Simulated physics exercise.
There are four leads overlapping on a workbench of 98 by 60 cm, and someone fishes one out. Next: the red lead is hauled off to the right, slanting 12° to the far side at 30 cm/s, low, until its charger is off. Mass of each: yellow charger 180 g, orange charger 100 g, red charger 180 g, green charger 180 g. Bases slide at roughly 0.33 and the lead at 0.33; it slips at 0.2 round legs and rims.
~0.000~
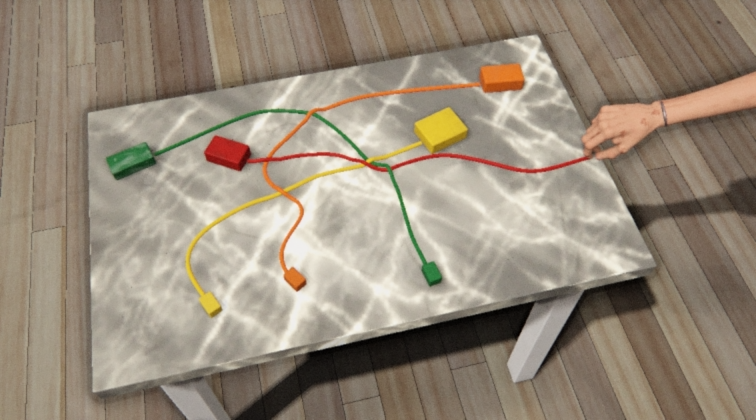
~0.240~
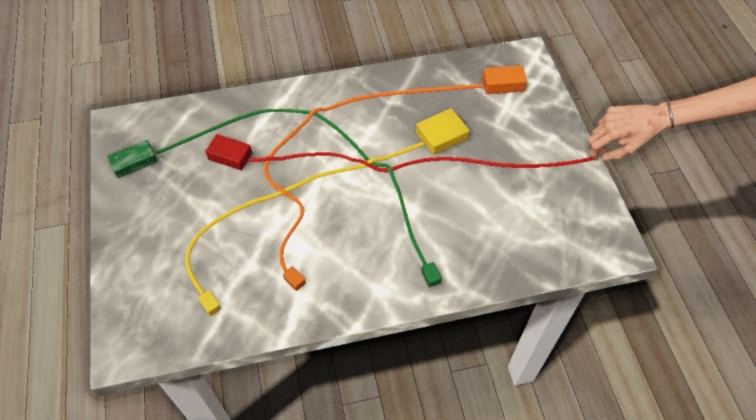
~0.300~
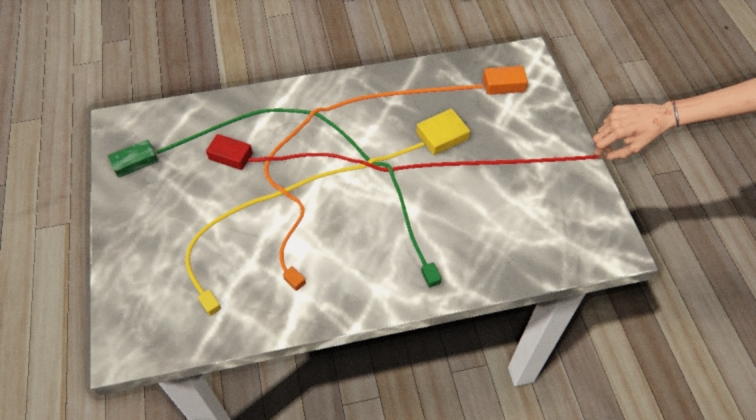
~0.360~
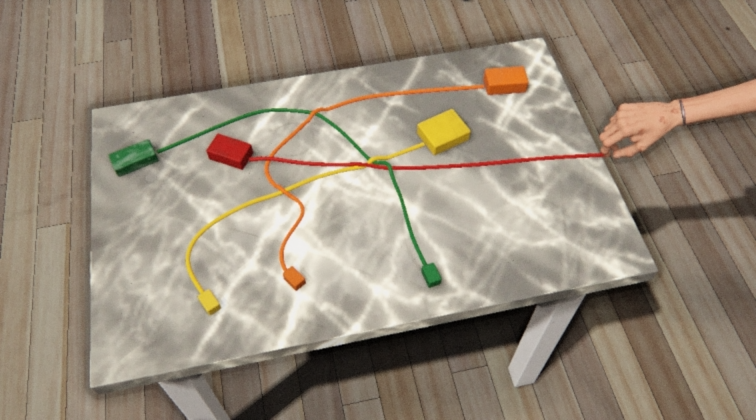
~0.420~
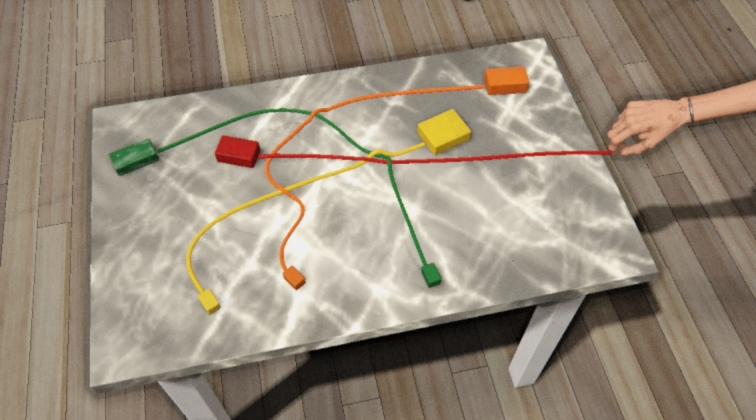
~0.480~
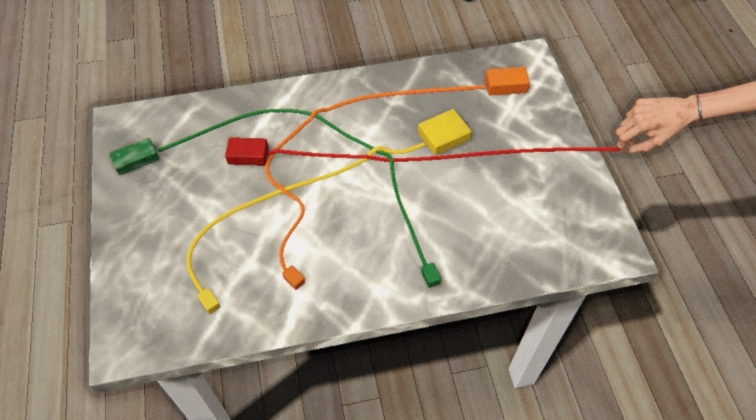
On a marble-patterned tabletop, a hand pulling a red cable to the right, straightening it and dragging its red block slightly along.
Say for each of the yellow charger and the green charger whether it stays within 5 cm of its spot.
One by one: The yellow charger gets dislodged; the green charger gets dislodged.
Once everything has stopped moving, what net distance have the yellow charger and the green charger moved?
Yellow charger 15 cm, green charger 50 cm.
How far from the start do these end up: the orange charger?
The orange charger ends roughly 0 cm from its start.
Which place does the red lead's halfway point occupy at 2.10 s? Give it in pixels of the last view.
The halfway point lies around pixel (668, 110).
By 1.3 s, the red lead's tail end at (387, 156); red charger 26 cm off its start.
By 2.1 s, the red lead's tail end at (508, 149); yellow charger 4 cm off its start, green charger 3 cm off its start, red charger 51 cm off its start.
By 2.9 s, the red lead has left the top; green charger 20 cm off its start at (237, 149), yellow charger 15 cm off its start at (511, 105), red charger 76 cm off its start at (606, 130).
By 3.7 s, the red lead has left the top; green charger 52 cm off its start, yellow charger 15 cm off its start, red charger over the edge.
By 4.2 s, the red lead has left the top; green charger 52 cm off its start at (402, 136), yellow charger 15 cm off its start at (511, 104), red charger over the edge, green plug over the edge.
